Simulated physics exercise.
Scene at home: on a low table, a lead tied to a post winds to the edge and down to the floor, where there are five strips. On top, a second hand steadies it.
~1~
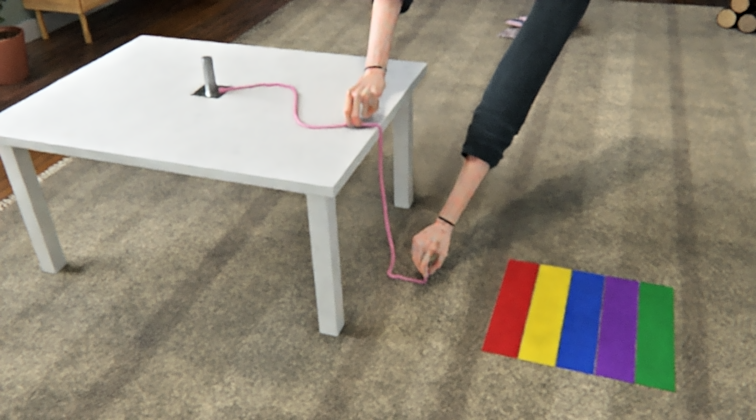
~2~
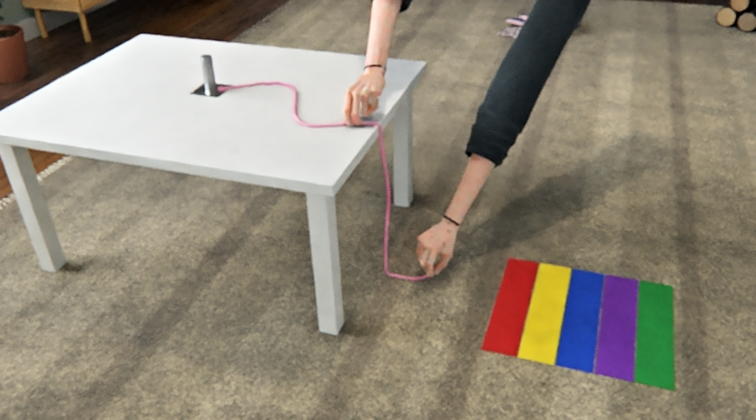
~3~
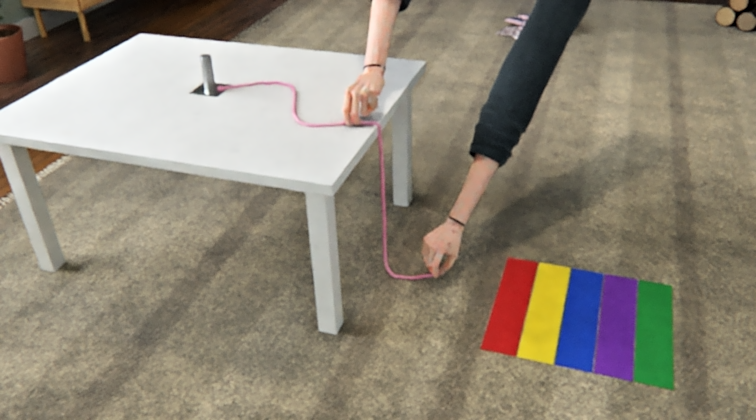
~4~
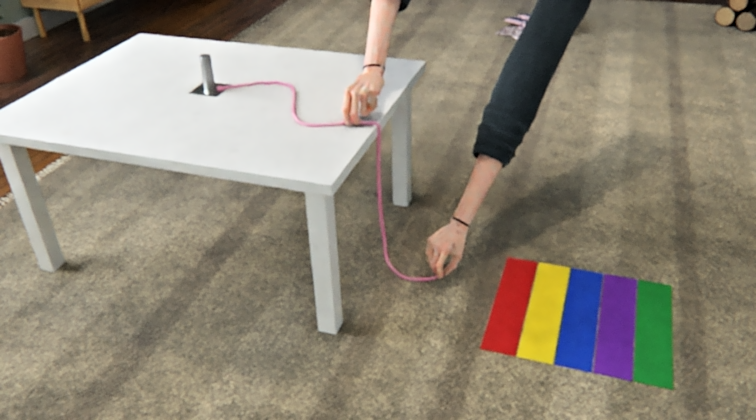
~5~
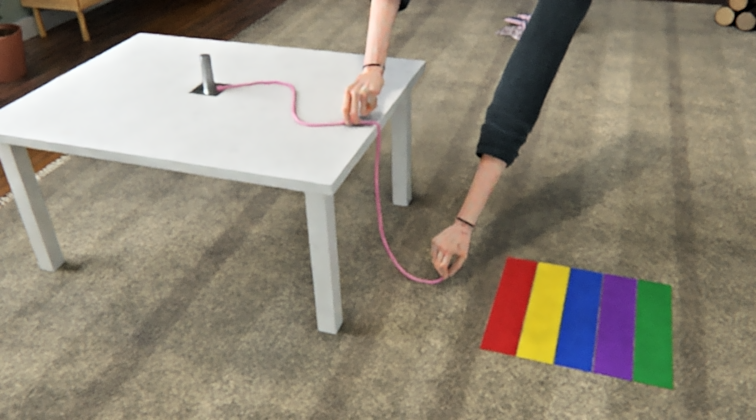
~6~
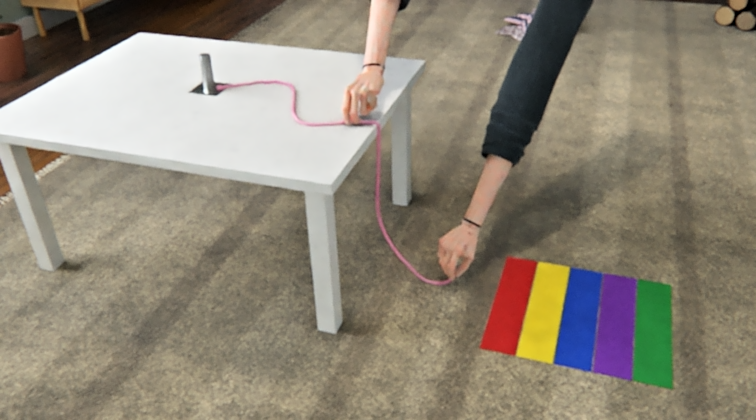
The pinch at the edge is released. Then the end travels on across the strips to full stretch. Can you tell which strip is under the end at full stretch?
Yes, the purple one.
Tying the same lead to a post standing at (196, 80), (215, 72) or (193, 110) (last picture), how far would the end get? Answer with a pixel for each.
Try 1 about (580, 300), try 2 about (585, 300), try 3 about (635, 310).
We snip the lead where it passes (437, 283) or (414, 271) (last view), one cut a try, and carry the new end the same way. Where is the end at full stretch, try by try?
It would end up close to (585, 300), then close to (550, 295).
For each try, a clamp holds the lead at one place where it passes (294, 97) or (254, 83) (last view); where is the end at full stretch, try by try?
Try by try: (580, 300), (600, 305).
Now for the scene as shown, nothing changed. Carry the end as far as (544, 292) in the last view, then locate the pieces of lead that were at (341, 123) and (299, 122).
(388, 147), then (368, 116).
Soon after, end near (544, 292); over yellow.
After that, end near (591, 301); over blue.
At the stop, end near (620, 306); over purple. The end stops over the purple strip.
